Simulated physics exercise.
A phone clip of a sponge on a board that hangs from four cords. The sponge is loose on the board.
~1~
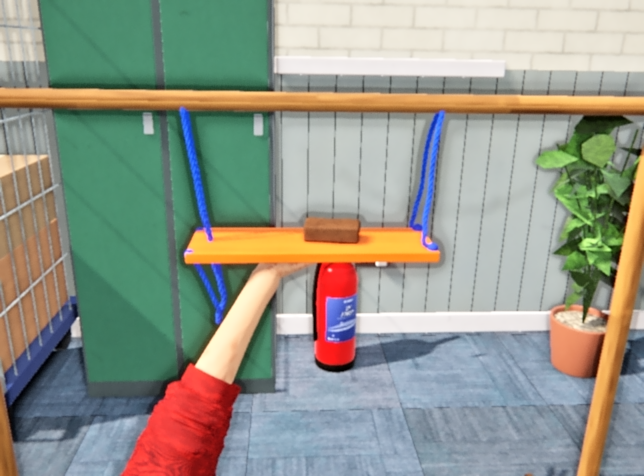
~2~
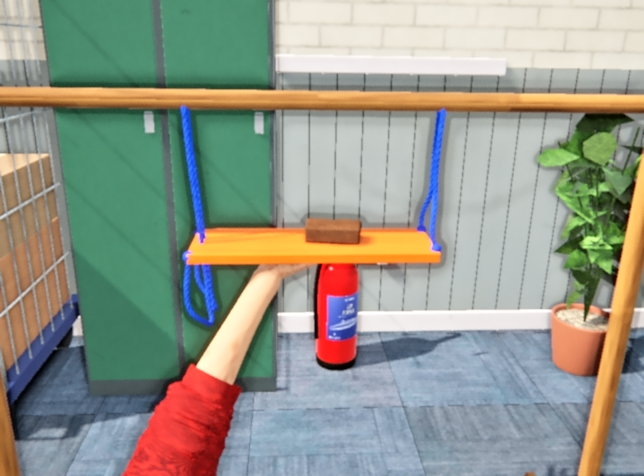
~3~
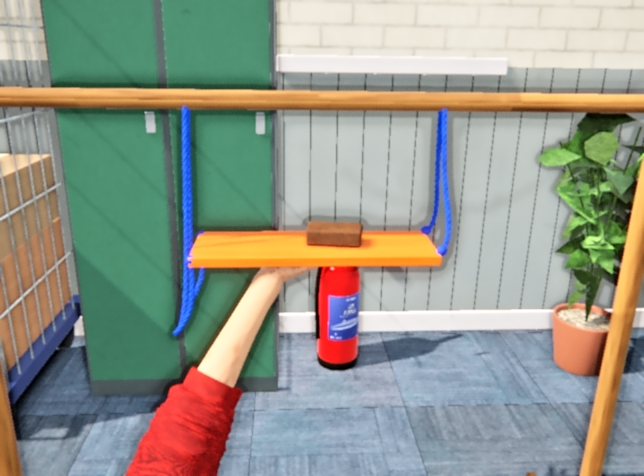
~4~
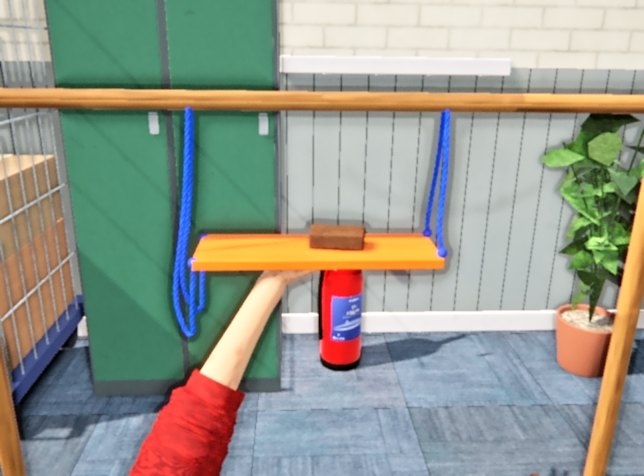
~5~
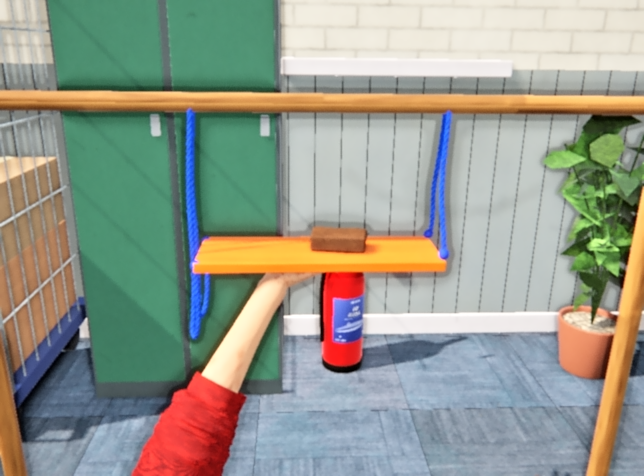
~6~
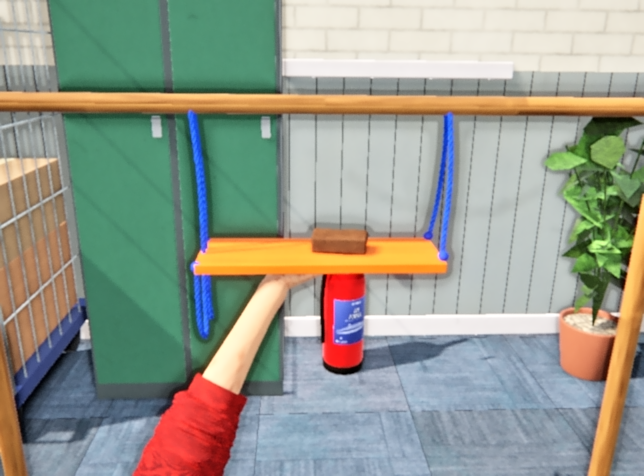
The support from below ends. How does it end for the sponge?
As it turns out, the sponge falls from the left end.
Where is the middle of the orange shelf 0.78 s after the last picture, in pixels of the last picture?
By then it is at (340, 308).
Then, 0.78 s on from there, board tipped 30° down to the left; sponge on the floor.
Then, 1.40 s on from there, board tipped 44° down to the left; sponge on the floor.
In the end, board tipped 44° down to the left; sponge on the floor. The sponge drops leftwards.
